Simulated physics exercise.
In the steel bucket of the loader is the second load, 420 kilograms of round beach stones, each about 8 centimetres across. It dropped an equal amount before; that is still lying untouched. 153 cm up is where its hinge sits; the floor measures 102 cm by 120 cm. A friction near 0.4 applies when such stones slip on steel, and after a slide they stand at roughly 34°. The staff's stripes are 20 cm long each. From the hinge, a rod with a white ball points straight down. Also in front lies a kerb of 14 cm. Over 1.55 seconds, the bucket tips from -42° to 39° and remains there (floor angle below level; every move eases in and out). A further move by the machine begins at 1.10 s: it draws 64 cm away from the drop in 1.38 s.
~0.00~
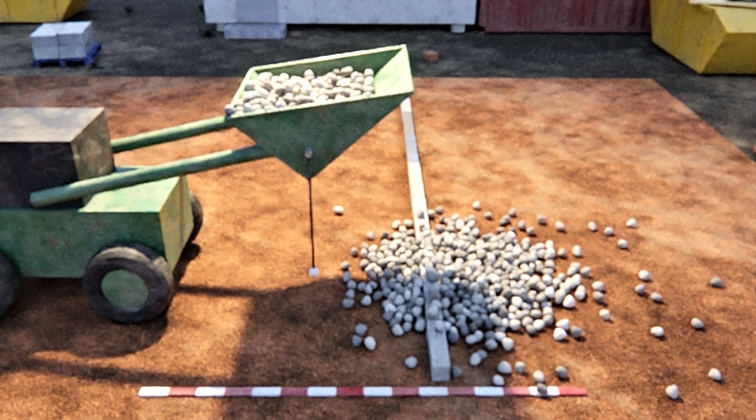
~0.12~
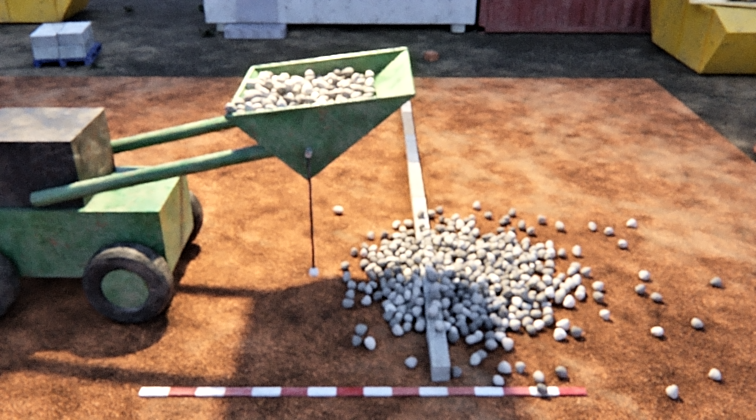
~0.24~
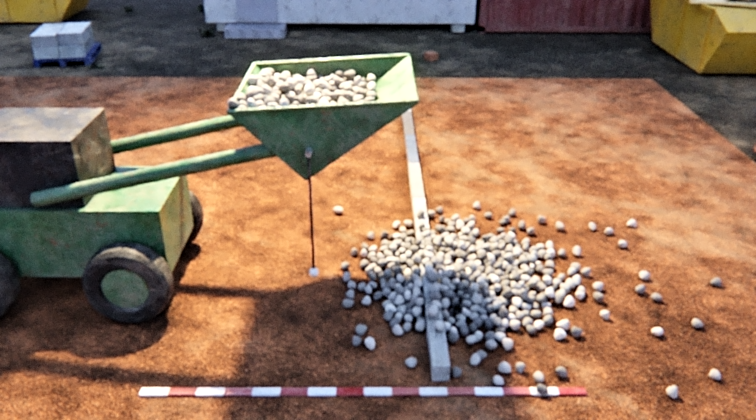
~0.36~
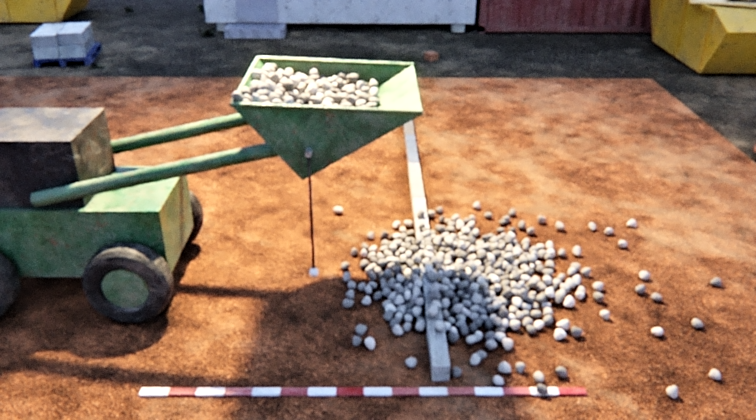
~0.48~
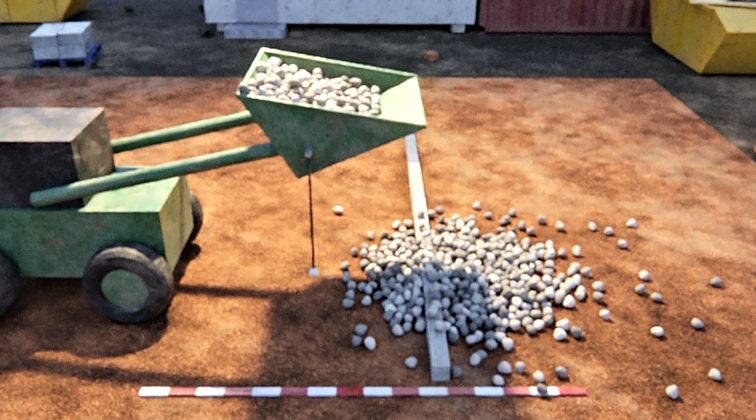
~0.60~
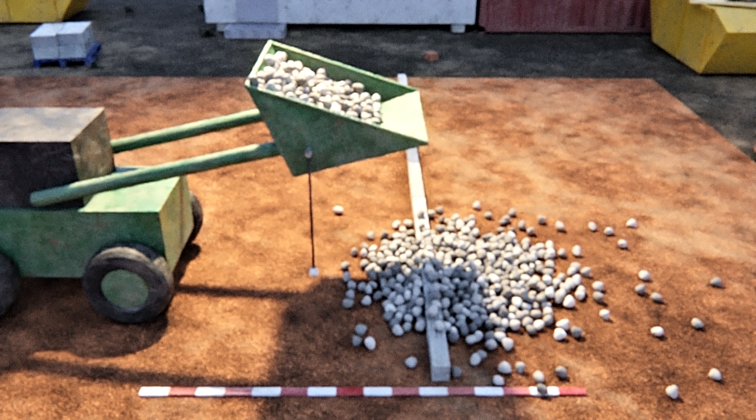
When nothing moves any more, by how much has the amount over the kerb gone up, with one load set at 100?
It has gone up by about 30 per cent of a load.
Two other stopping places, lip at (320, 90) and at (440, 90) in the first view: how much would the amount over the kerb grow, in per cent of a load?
The first would add some 0 per cent and the second some 60 per cent.
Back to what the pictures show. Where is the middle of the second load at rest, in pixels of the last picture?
Their middle rests near (404, 270).
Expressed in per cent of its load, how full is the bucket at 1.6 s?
It holds some 30 percent.
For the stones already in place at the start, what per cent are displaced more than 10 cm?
15 %.
After 1.2 s the floor is at 26°; in per cent of one load, 100 in the bucket, 28 on this side of the kerb, 71 over the kerb; the foremost stones are at (679, 290).
After 1.6 s the floor is at 39°; in per cent of one load, 28 in the bucket, 94 on this side of the kerb, 78 over the kerb; the foremost stones are at (679, 290).
After 2.9 s the floor is at 39°; in per cent of one load, 0 in the bucket, 98 on this side of the kerb, 101 over the kerb; the foremost stones are at (679, 290).
After 5.6 s the floor is at 39°; in per cent of one load, 0 in the bucket, 98 on this side of the kerb, 101 over the kerb; the foremost stones are at (679, 290). Net gain over the kerb, 30.
